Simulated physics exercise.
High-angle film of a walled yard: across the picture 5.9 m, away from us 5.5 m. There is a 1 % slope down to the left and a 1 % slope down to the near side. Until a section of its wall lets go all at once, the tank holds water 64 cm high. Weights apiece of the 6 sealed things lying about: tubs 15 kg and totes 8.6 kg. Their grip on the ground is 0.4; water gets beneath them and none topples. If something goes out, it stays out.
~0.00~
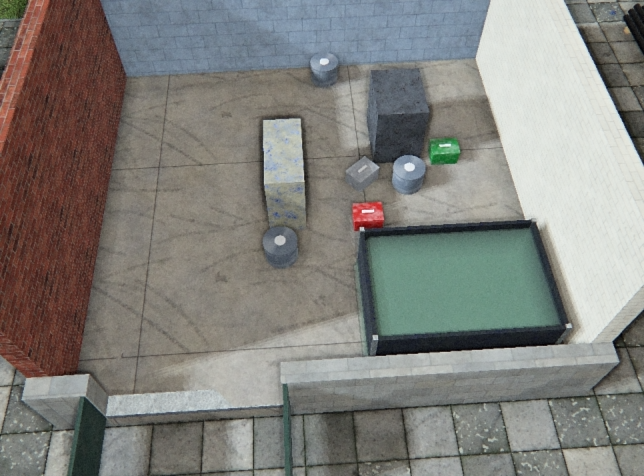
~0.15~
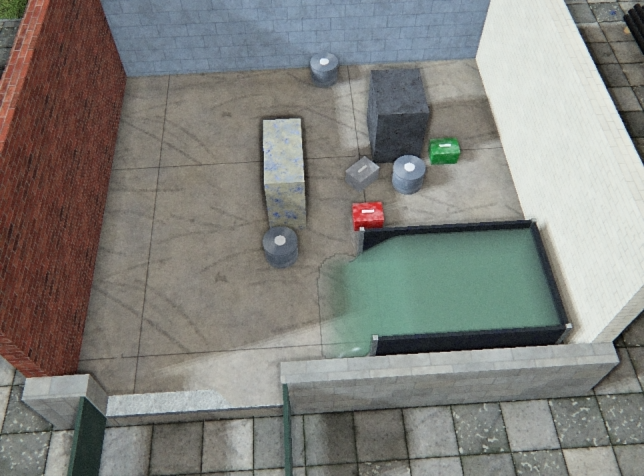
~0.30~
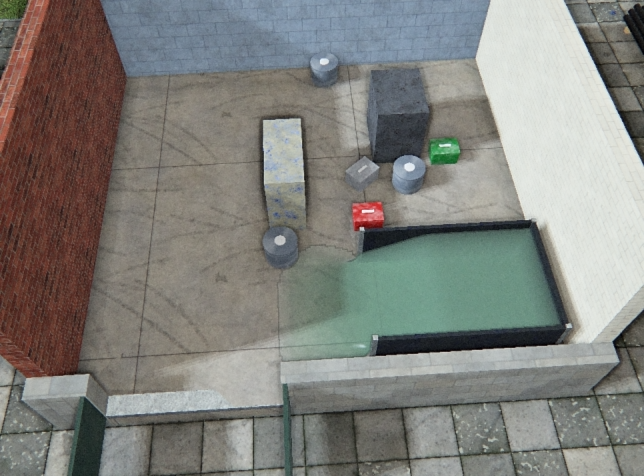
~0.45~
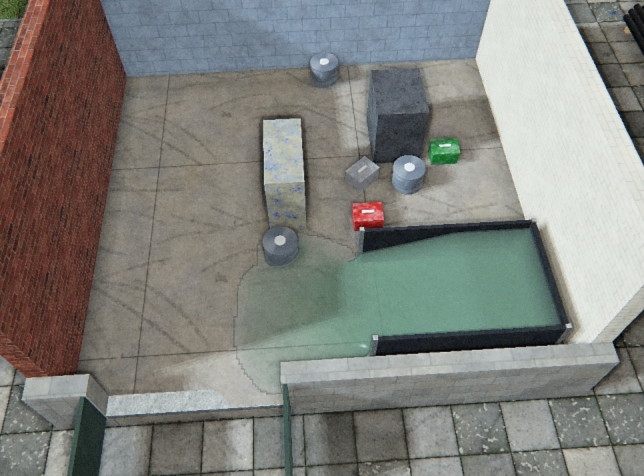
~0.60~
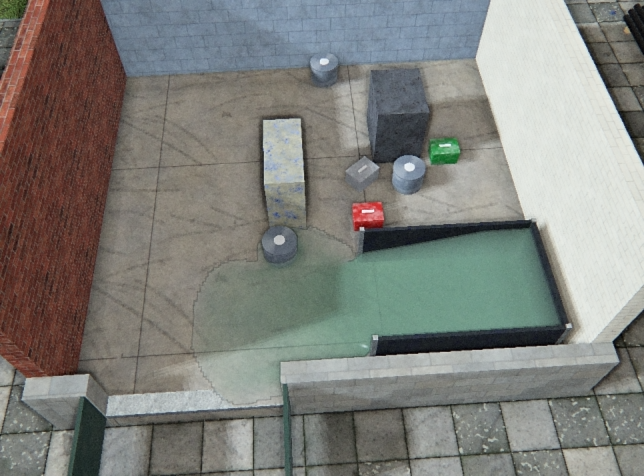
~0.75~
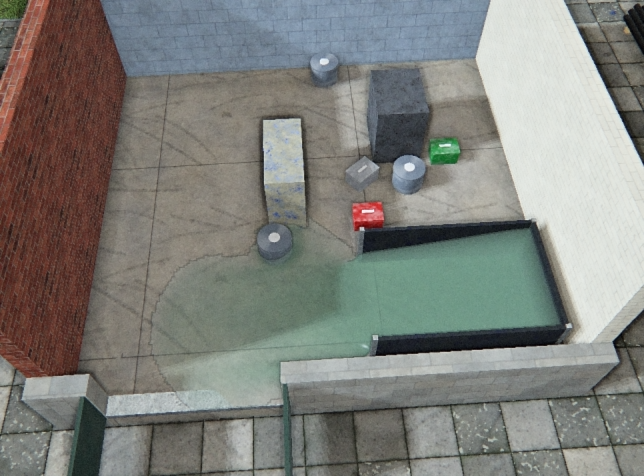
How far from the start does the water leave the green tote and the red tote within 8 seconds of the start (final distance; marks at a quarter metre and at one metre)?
Once settled, the green tote sits nearly where it was and the red tote sits nearly where it was.
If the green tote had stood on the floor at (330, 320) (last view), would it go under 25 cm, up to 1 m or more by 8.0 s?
What happens is that it covers a big distance.
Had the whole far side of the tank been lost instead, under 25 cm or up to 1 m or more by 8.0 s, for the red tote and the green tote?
Here's how it goes: The red tote winds up well off, and the green tote winds up well off.
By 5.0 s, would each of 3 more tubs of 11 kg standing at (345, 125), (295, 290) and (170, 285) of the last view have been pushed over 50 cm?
So that's within the threshold, beyond the threshold and beyond the threshold, in that sequence.
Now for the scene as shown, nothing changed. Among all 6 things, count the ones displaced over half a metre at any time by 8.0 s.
Tally: 2.
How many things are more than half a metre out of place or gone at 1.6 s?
Answer: 1.
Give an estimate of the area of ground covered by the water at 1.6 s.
About 13 m2.
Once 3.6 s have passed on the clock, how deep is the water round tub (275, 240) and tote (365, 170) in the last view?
Depth approx. 7 cm / 0 cm.
After 1.6 s the green tote is near (445, 146), 0.0 m from its start, aground; the red tote is near (368, 211), 0.0 m from its start, aground; 0 of 6 are out; 0 afloat.
After 3.6 s the green tote is near (445, 146), 0.0 m from its start, aground; the red tote is near (368, 211), 0.0 m from its start, aground; 0 of 6 are out; 0 afloat.
After 5.6 s the green tote is near (445, 146), 0.0 m from its start, aground; the red tote is near (368, 211), 0.0 m from its start, aground; 0 of 6 are out; 1 afloat.
After 8.0 s the green tote is near (445, 146), 0.0 m from its start, aground; the red tote is near (368, 211), 0.0 m from its start, aground; 0 of 6 are out; 0 afloat.
